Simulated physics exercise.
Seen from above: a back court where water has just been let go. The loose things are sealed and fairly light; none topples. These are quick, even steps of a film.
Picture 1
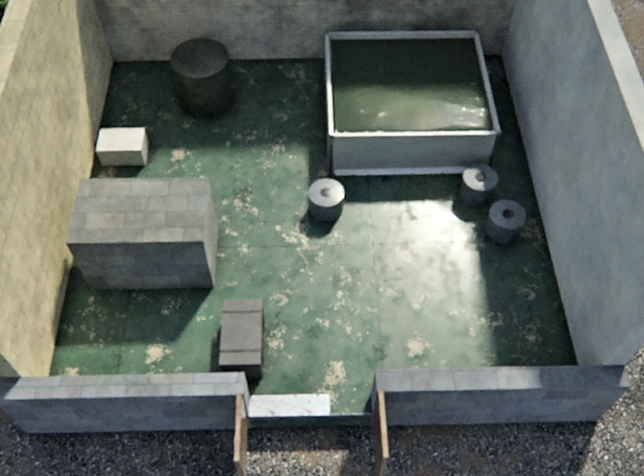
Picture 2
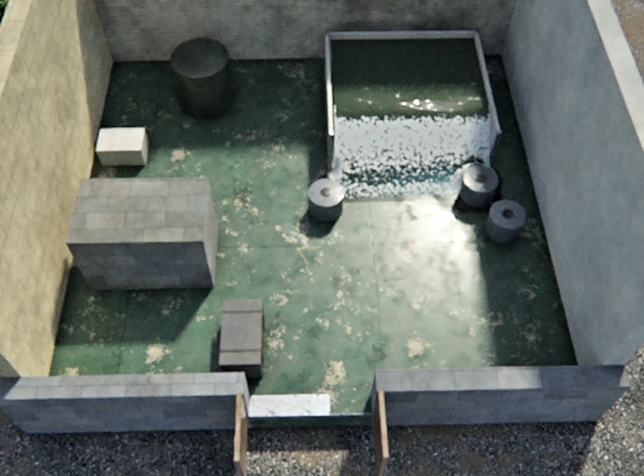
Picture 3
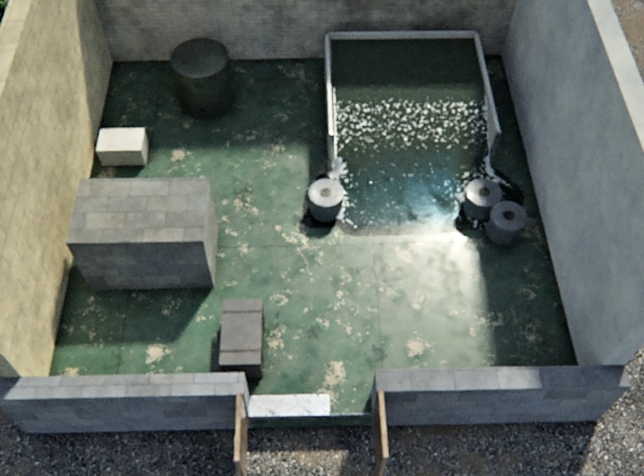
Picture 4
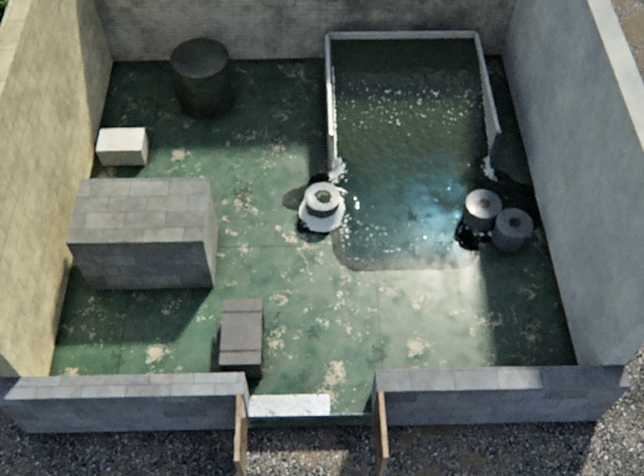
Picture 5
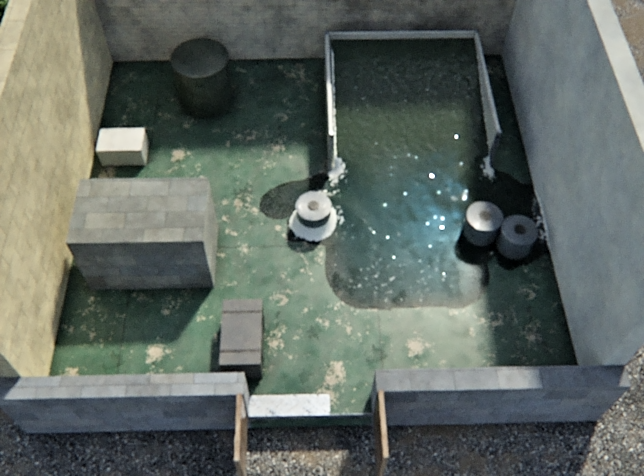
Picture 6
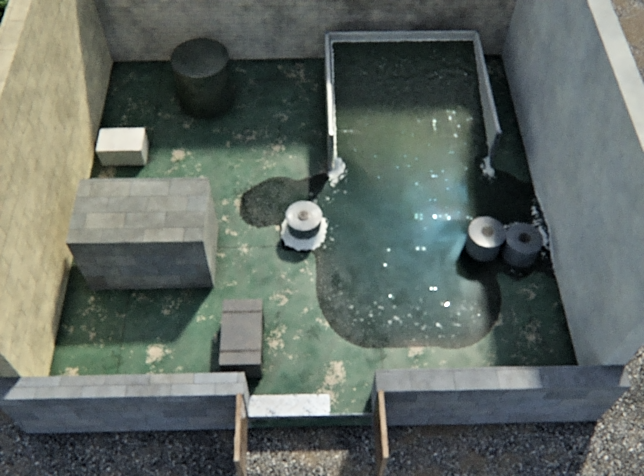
Water bursts from the front of a raised tank at the back of a walled court, churning white as it drops to the green floor. It spreads forward in a dark, glinting sheet, and three small round tubs shift, one sliding left and forward, the other two edging slightly right and forward.
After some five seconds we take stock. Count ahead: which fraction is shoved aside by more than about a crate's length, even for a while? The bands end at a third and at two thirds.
It is at least two thirds.
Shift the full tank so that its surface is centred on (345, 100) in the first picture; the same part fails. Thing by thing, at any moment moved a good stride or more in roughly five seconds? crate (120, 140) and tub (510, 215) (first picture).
In turn: Short of that, that far or more.
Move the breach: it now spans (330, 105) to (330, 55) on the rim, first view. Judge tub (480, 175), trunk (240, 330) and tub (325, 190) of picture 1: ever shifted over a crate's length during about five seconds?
In turn: Not that far, shifted that much, never so far.
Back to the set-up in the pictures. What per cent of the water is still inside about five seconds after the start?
Some 80 per cent.
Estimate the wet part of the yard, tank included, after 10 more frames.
About 55 per cent.
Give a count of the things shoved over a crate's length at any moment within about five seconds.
That makes 4.
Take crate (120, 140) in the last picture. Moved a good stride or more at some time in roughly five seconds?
My call: No.
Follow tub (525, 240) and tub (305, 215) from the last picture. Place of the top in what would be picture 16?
Near (570, 324) and (211, 300).
A moment on, 3 of 5 are well off their spots; 0 afloat.
Next, 4 of 5 are well off their spots; 2 afloat.
Later, 4 of 5 are well off their spots; 2 afloat.
In the end, 4 of 5 are well off their spots, and 4 have been at some point; 3 afloat.
